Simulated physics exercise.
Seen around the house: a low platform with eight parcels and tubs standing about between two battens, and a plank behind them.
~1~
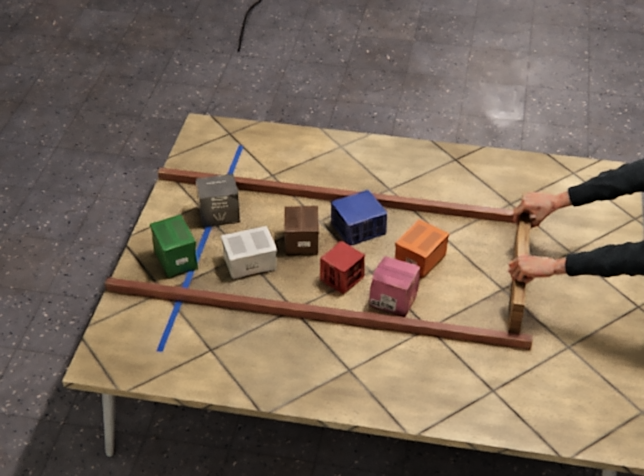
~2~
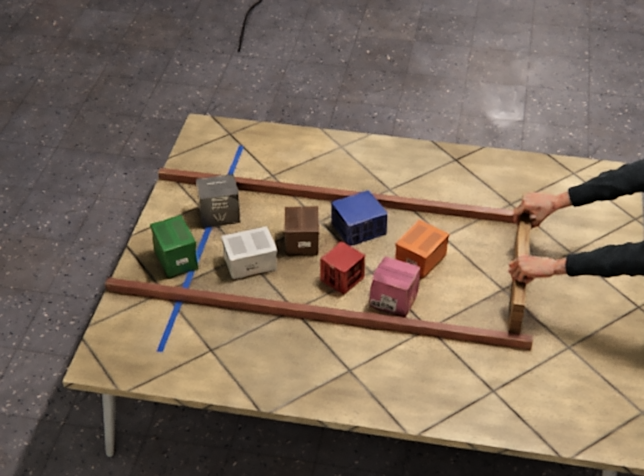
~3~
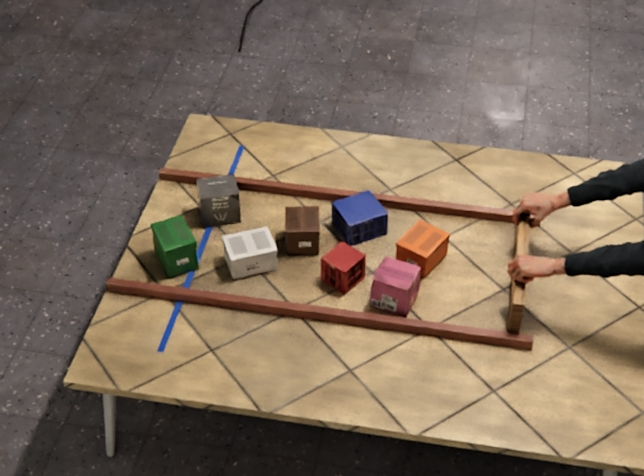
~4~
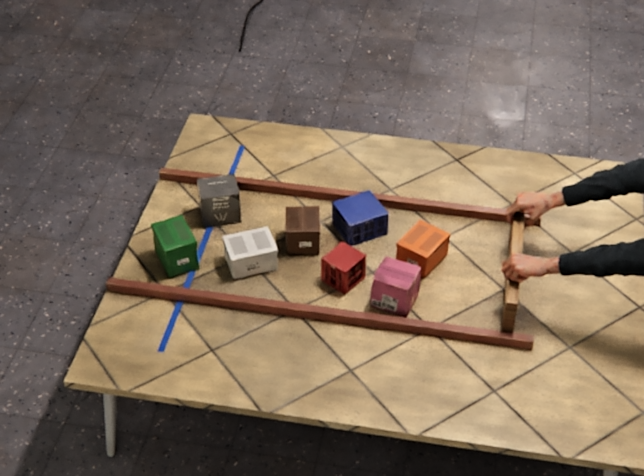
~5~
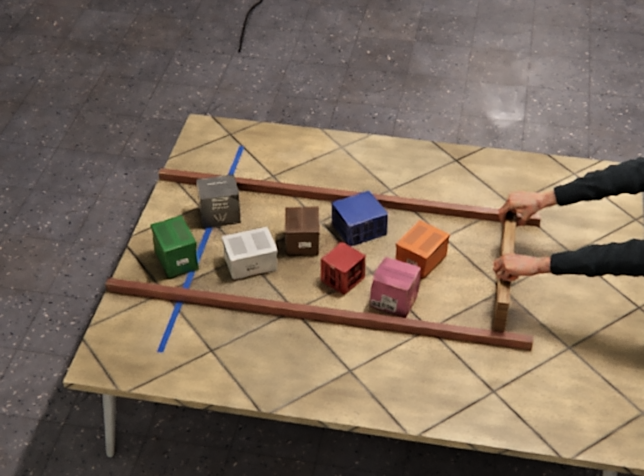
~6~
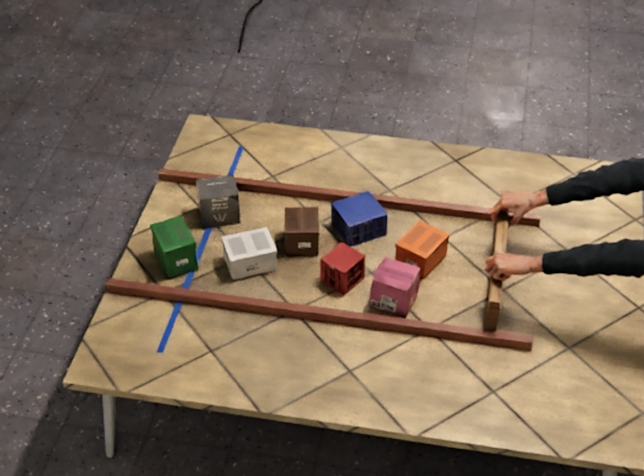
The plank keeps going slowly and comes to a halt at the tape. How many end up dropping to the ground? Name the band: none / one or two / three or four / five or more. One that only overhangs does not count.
Band: One or two.
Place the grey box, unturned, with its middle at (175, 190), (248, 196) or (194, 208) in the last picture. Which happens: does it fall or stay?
First it remains, next it remains, and last it tips off.
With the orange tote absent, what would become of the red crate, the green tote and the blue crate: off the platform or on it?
Well, the red crate hangs in there, the green tote leaves the top, and the blue crate hangs in there.
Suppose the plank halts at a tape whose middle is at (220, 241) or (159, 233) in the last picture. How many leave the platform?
Down on the ground: 1 and 5.
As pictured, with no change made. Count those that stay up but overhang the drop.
1 of them.
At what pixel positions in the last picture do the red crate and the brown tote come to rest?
Approximately (153, 244) for one, approximately (156, 216) for the other.
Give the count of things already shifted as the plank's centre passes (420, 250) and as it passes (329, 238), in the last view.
Tally: First 2; then 6.
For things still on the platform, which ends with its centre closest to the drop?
Answer: The grey box.
A little later, none off yet; green tote at rest near (174, 248); grey box at rest near (218, 202); white tote at rest near (250, 254).
Next, none off yet; green tote shifted a little near (160, 248); grey box moving near (215, 201); white tote shifted about its own width near (202, 255).
When it is over, the number that fall off is one or two; down, white tote and green tote.
